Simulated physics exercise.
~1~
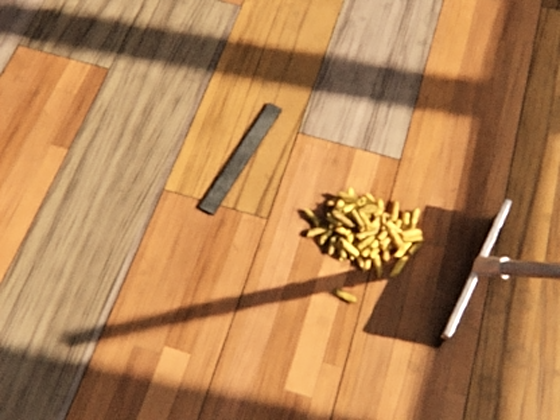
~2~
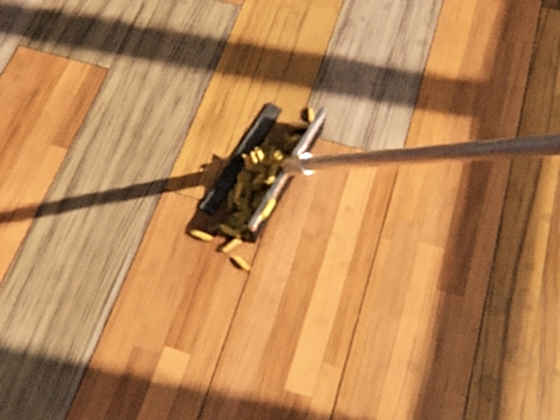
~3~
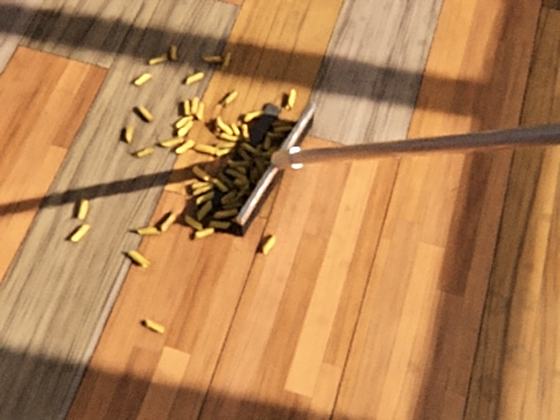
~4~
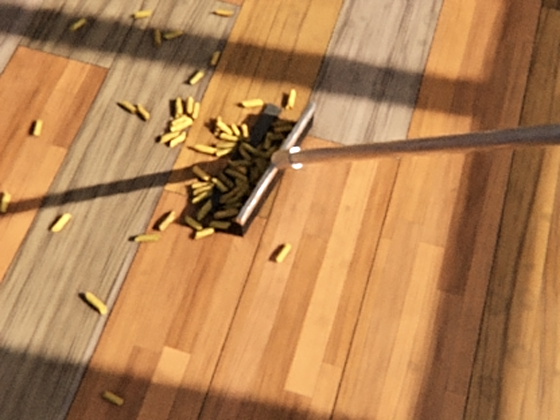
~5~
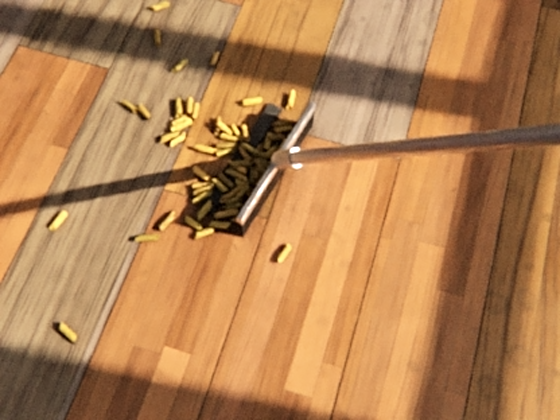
A squeegee pushes yellow pasta pieces left into a dark strip, scattering many beyond it.
